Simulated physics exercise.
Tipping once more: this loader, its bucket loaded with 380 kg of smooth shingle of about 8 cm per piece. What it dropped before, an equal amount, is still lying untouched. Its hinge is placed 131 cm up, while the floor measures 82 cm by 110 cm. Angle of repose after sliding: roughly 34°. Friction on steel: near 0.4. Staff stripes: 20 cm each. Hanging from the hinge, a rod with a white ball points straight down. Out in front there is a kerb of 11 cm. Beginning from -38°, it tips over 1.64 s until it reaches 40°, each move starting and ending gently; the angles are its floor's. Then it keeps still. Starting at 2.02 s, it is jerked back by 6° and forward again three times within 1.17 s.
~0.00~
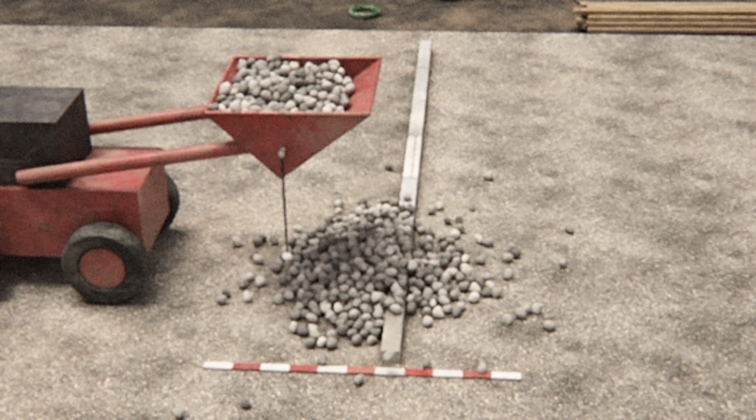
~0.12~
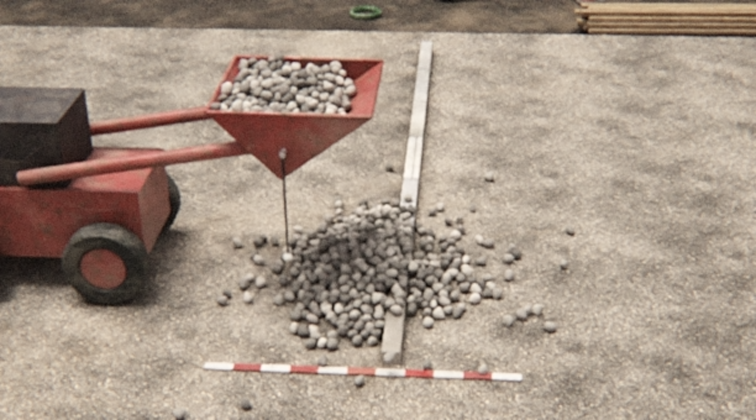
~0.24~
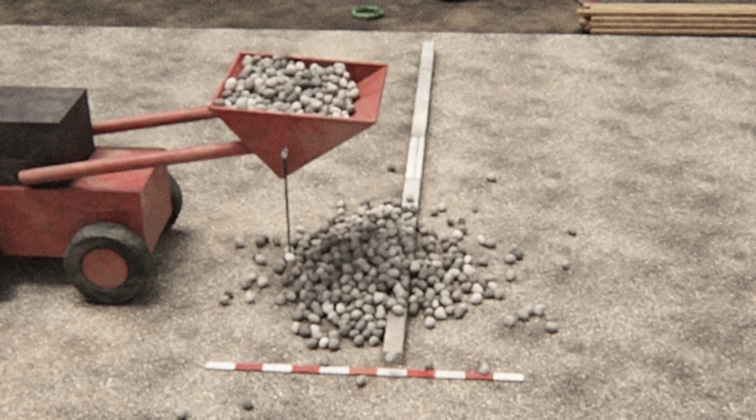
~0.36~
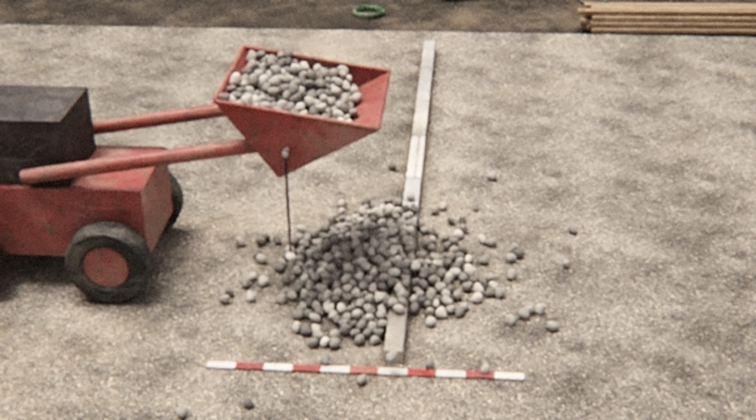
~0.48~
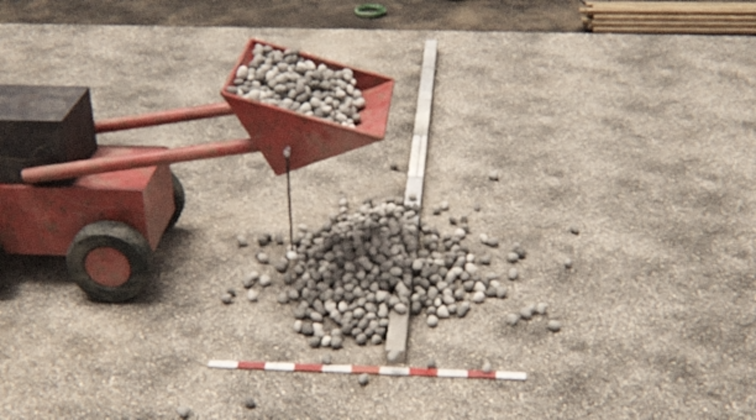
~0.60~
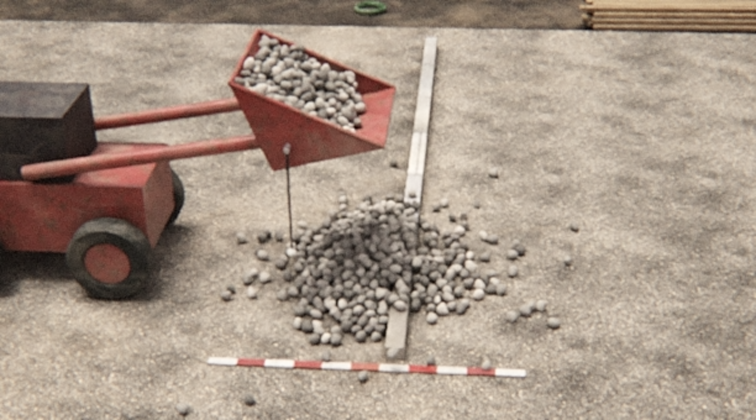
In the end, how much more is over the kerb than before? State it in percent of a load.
By the end about 81 per cent more lies there.
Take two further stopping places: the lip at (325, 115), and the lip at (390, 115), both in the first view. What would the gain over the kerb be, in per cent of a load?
Roughly 40 per cent, then 95 per cent.
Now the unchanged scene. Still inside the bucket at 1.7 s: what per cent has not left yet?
Around 25 in a hundred.
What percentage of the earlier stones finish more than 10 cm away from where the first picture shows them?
Estimate: 15 %, roughly.
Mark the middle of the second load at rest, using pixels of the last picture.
Their centre rests close to (449, 259).
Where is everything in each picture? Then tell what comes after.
In the first picture, lip at (370, 115), floor tilted -38°, highest stones at (283, 69). The earlier load is highest near (378, 251), 24 cm above ground level, 83 % on this side of the kerb, 17 % over the kerb.
In the second picture, lip at (372, 117), floor tilted -37°, highest stones at (277, 67); the stones move at 0.1 m/s on average.
In the third picture, the bucket is at -33°, its lip at (376, 122); the top of the load is at (280, 65); the stones move at 0.1 m/s on average.
In the fourth picture, the bucket is at -28°, its lip at (379, 129); the top of the load is at (266, 60); the stones move at 0.2 m/s on average.
In the fifth picture, lip at (384, 139), floor tilted -22°, highest stones at (273, 56); the stones move at 0.2 m/s on average.
In the sixth picture, the bucket is at -14°, its lip at (384, 147); the top of the load is at (268, 51); the stones move at 0.3 m/s on average.
After 1.2 s the floor is at 28°; in per cent of one load, 94 in the bucket, 89 on this side of the kerb, 17 over the kerb; the foremost stones are at (541, 276).
After 1.7 s the floor is at 40°; in per cent of one load, 23 in the bucket, 127 on this side of the kerb, 51 over the kerb; the foremost stones are at (541, 276).
After 3.6 s the floor is at 40°; in per cent of one load, 0 in the bucket, 103 on this side of the kerb, 98 over the kerb; the foremost stones are at (602, 270).
After 6.2 s the floor is at 40°; in per cent of one load, 0 in the bucket, 103 on this side of the kerb, 98 over the kerb; the foremost stones are at (602, 270). Net gain over the kerb, 81.
